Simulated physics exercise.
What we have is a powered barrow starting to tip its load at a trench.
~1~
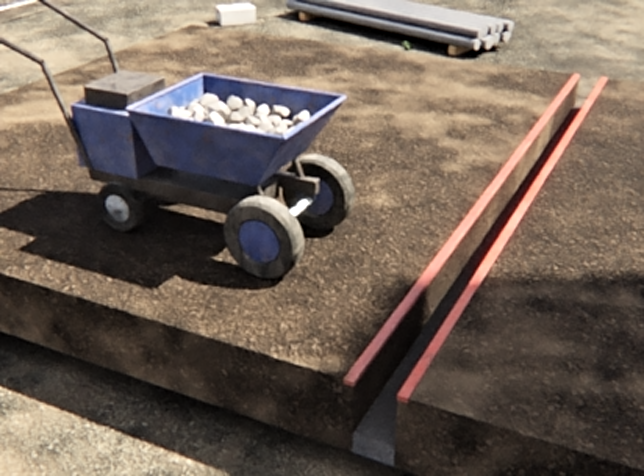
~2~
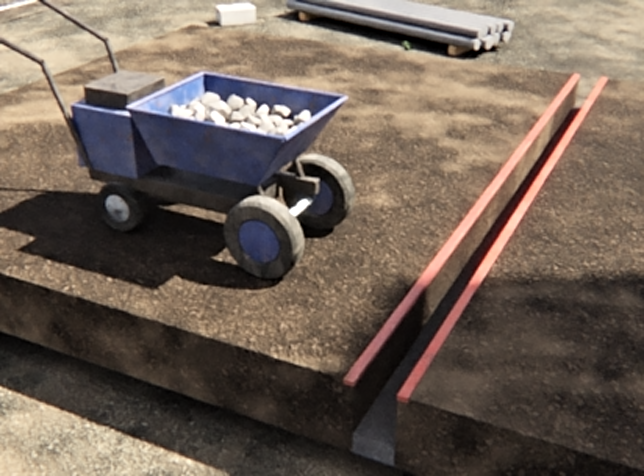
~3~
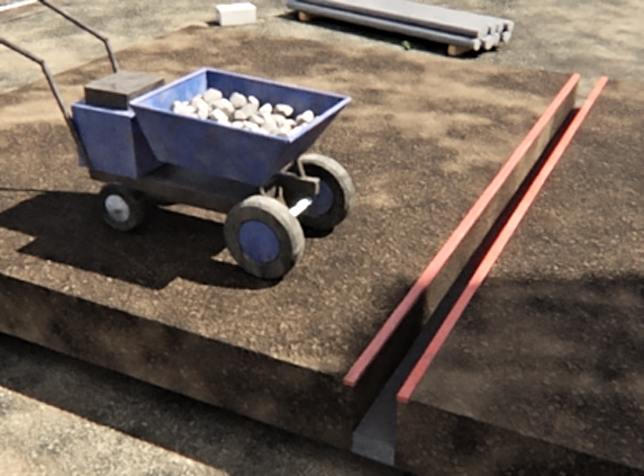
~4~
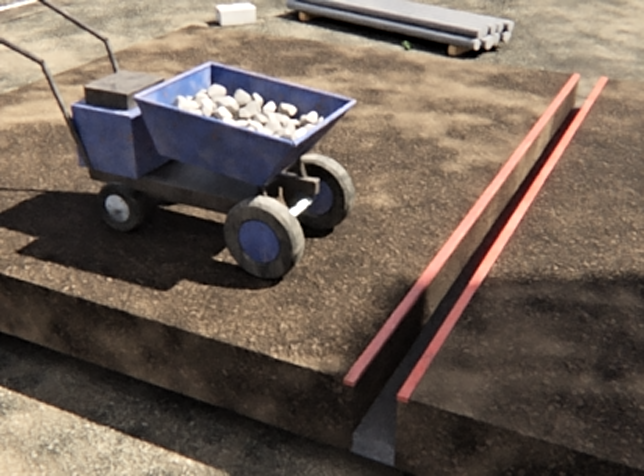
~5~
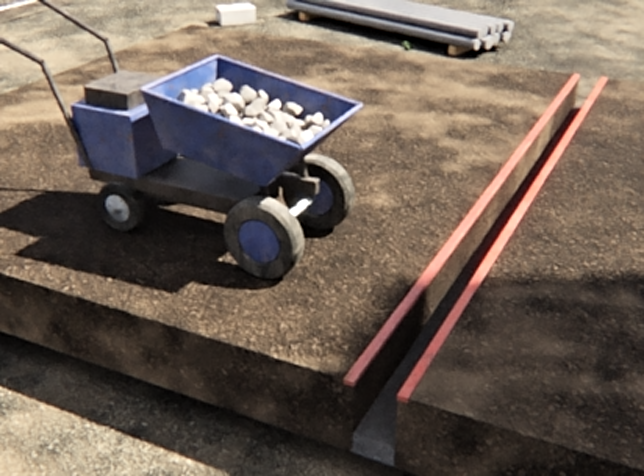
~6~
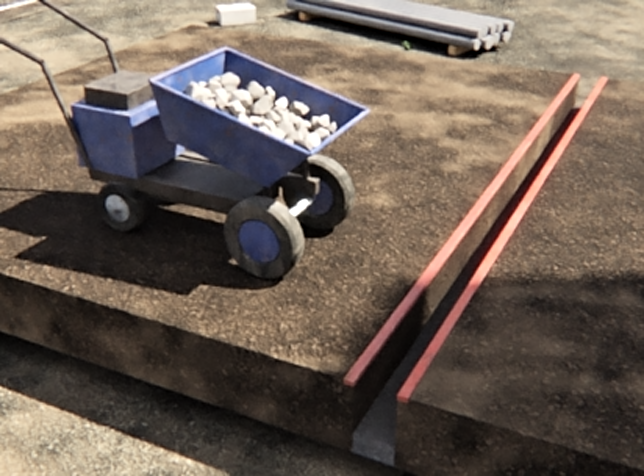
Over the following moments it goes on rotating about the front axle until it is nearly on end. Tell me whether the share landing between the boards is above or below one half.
I predict the trench will catch most of it.
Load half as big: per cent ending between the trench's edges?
Roughly 60 percent of the load.
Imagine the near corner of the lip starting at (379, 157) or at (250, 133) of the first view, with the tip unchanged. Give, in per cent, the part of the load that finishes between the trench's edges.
10 %, then 30 %.
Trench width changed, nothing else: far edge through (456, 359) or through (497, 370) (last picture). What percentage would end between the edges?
70 %, 70 %.
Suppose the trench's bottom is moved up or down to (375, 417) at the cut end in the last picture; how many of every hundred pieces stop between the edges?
The share would be around 50 in a hundred.
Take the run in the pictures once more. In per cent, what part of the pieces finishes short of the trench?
It comes to close to 30 %.
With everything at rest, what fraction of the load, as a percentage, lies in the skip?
I'd put it near 0 percent.
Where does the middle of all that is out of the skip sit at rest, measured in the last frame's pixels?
Near pixel (437, 298).
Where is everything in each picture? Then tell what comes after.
The first frame shows lip of the skip at (283, 139), level; top of the load at (225, 115), broken stones; first edge of the trench at (380, 338); far edge at (431, 352), the trench under half as wide as the skip, and about as deep as wide.
The second frame shows lip of the skip at (284, 140), level; top of the load at (215, 119).
The third frame shows lip of the skip at (288, 141), tipped barely; top of the load at (218, 117).
The fourth frame shows lip of the skip at (293, 144), tipped a little; top of the load at (222, 114).
The fifth frame shows lip of the skip at (301, 149), tipped a little; top of the load at (206, 108).
The sixth frame shows lip of the skip at (309, 155), tipped a little; top of the load at (213, 103); first edge of the trench at (380, 338); far edge at (431, 352).
Soon after the last picture, skip tipped steeply; all in the skip.
A little later, skip tipped right over; nearly all in the skip; a small part short of the trench; a stray few falling.
Later still, skip tipped right over; about a quarter in the skip; about a quarter short of the trench; about half in or heaped over the trench; a stray few beyond it; a stray few falling.
By the end, skip tipped right over; a stray few in the skip; about a quarter short of the trench; about two thirds in or heaped over the trench; a stray few beyond it.
